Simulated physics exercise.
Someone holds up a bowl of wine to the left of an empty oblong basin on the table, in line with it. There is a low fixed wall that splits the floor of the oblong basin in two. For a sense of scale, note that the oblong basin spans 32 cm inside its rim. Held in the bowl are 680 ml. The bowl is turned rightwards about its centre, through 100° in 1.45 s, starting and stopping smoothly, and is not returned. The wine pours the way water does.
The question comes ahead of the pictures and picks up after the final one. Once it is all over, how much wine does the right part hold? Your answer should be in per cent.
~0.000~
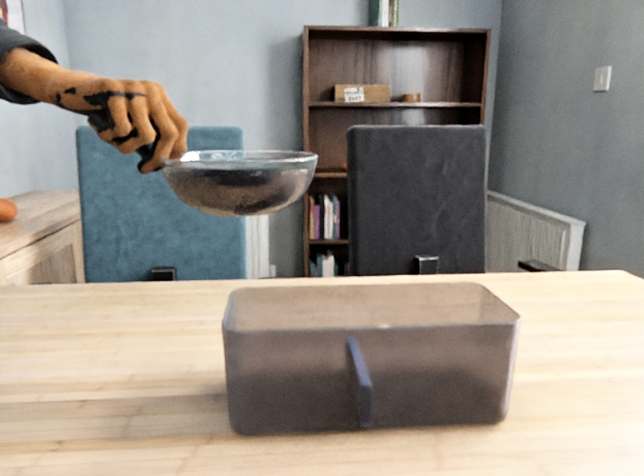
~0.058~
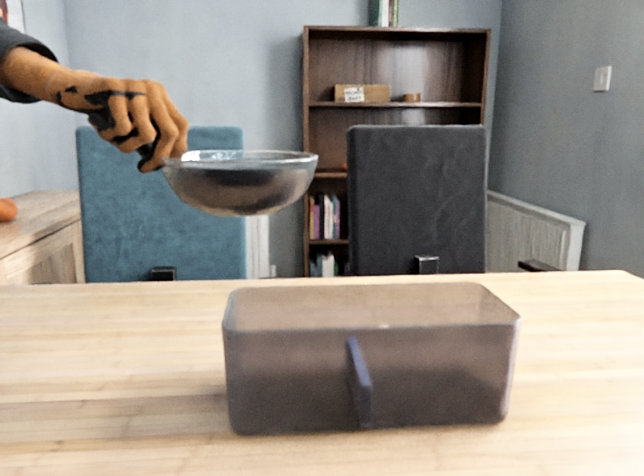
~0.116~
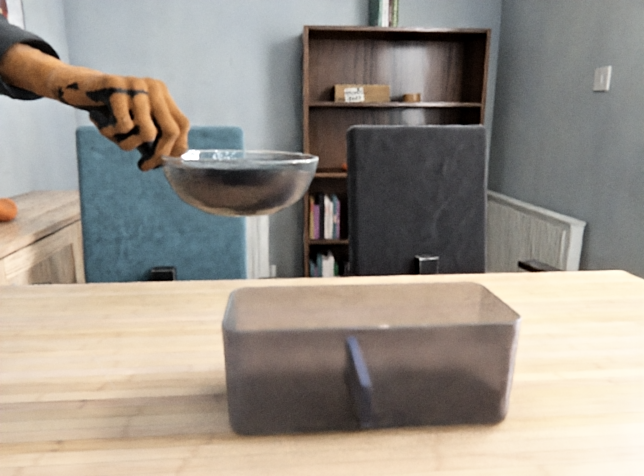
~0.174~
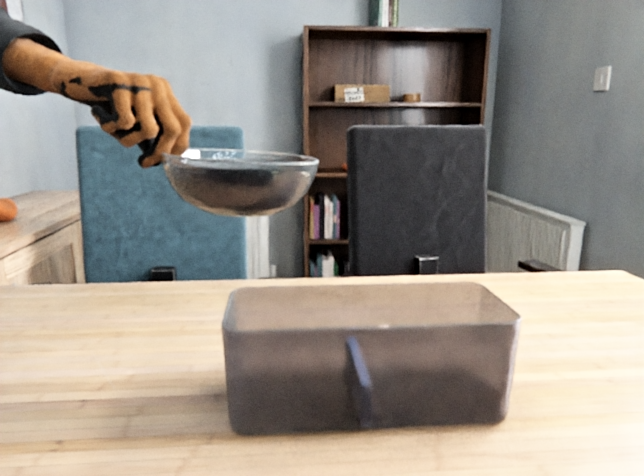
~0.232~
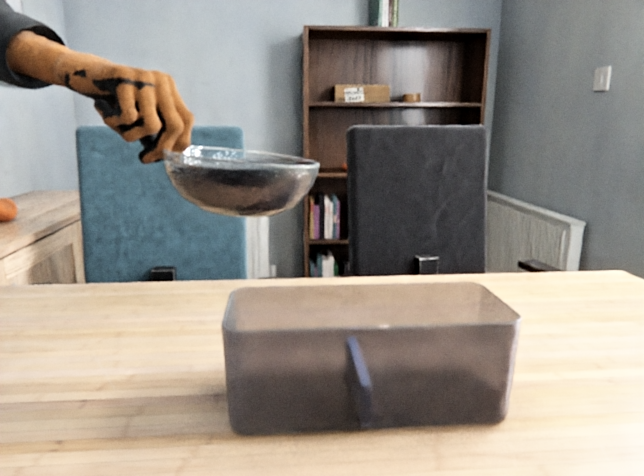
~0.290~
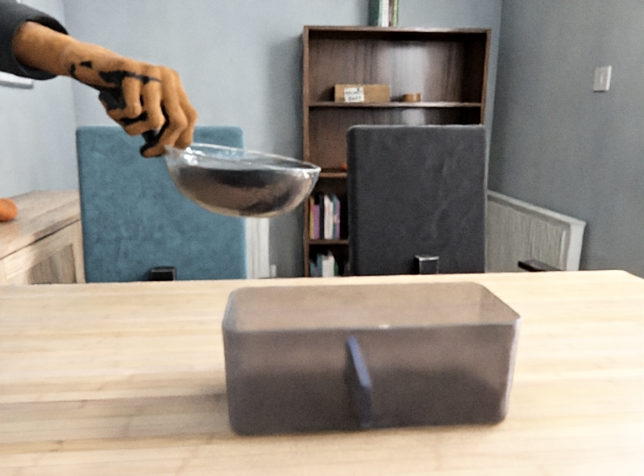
The right part holds about 69 per cent.
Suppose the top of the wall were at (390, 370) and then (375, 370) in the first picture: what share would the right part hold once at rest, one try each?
25 then 55 %.
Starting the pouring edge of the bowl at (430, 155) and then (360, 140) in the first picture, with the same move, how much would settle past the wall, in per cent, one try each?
85 then 95 %.
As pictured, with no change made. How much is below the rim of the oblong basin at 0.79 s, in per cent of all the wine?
Roughly 30 percent.
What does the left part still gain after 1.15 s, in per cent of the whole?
It comes to some 5 per cent.
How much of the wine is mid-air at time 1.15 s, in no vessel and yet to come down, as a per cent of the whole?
Estimated airborne part: Roughly 4 per cent.
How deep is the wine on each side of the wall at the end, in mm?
On the left it stands about 12 mm, on the right about 24 mm.
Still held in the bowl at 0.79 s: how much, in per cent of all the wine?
Close to 34 percent of the liquid remains at that time.
After 0.79 s the tilt is 57° and 34 per cent is still to pour, 5 is left of the wall and 26 right of it.
After 1.15 s the tilt is 90° and 1 per cent is still to pour, 25 is left of the wall and 69 right of it.
After 1.53 s the tilt is 100° and 0 per cent is still to pour, 30 is left of the wall and 69 right of it.
After 1.95 s the tilt is 100° and 0 per cent is still to pour, 30 is left of the wall and 69 right of it.
In the end 30 per cent lies left of the wall, 69 right of it and 1 outside.
